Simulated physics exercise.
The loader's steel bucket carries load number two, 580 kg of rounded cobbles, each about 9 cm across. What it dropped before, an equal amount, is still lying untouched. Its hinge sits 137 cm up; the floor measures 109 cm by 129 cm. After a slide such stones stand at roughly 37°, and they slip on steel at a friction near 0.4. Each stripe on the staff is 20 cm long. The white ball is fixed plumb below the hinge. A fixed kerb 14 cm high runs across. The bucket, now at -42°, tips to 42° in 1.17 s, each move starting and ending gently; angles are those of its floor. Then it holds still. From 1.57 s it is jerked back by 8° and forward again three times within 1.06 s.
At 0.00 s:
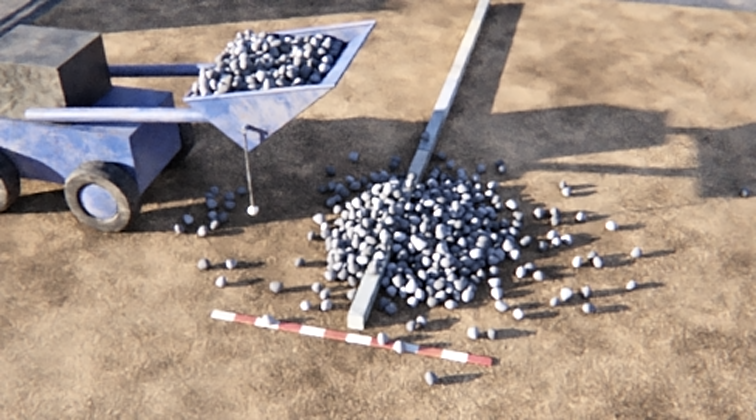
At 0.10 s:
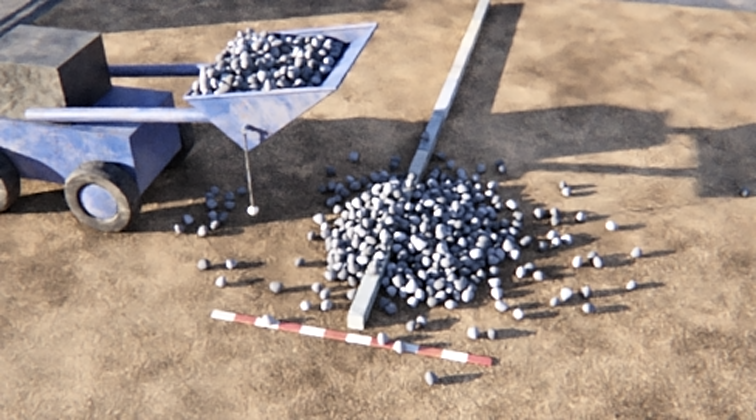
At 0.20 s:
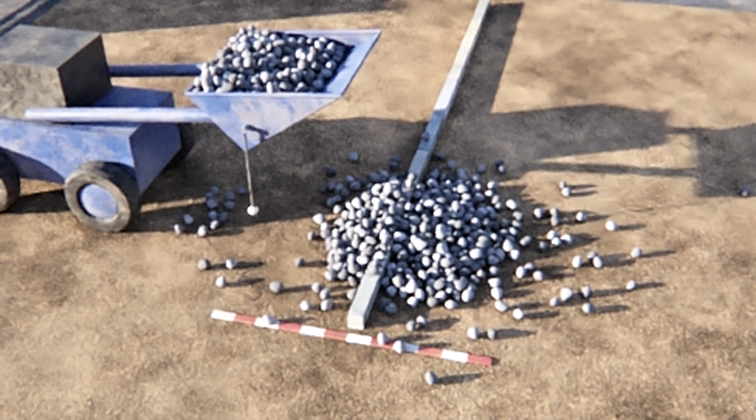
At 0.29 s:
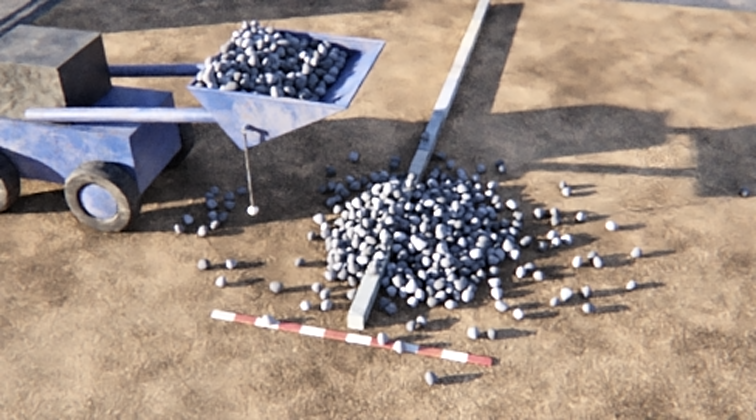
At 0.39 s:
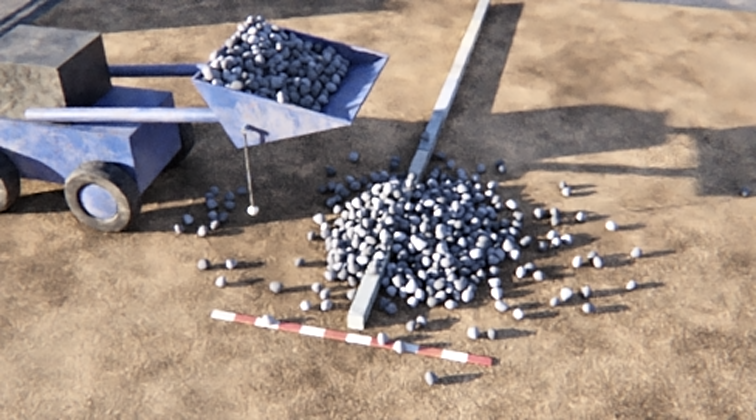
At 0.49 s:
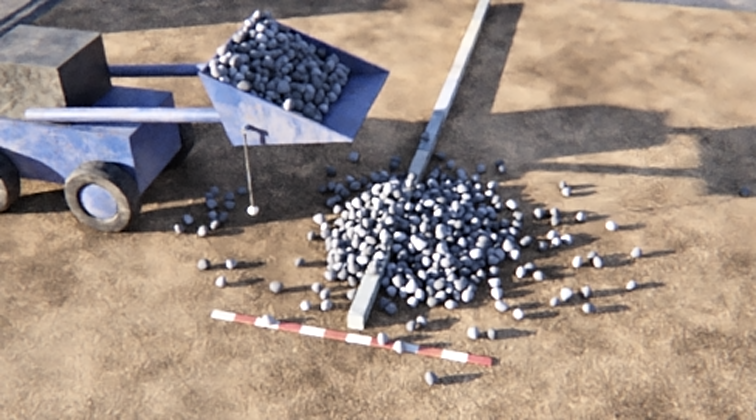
On bare brown ground crossed by long shadows, seen from above by a still camera, a blue wheeled loader stands at the left, its raised bucket full of grey stones. Right of it, a heap of similar stones lies across a pale kerb, with strays around and a red-and-white staff in front. The bucket's lip swings steadily downward while its stones shift and mound toward the back.
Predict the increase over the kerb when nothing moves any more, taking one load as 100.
Close to 43 parts in a hundred.
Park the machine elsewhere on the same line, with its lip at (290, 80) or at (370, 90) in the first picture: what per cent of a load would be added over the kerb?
Near 10 per cent from the first place, 80 from the second.
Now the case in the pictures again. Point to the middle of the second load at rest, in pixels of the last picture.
Near (387, 216).
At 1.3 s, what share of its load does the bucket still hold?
Roughly 65 per cent is still inside.
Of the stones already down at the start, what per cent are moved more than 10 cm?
About 15 per cent.
After 0.9 s the floor is at 29°; in per cent of one load, 100 in the bucket, 39 on this side of the kerb, 62 over the kerb; the foremost stones are at (626, 257).
After 1.3 s the floor is at 42°; in per cent of one load, 63 in the bucket, 76 on this side of the kerb, 62 over the kerb; the foremost stones are at (626, 257).
After 3.1 s the floor is at 42°; in per cent of one load, 0 in the bucket, 95 on this side of the kerb, 105 over the kerb; the foremost stones are at (626, 257).
After 5.8 s the floor is at 42°; in per cent of one load, 0 in the bucket, 95 on this side of the kerb, 105 over the kerb; the foremost stones are at (626, 257). Net gain over the kerb, 43.
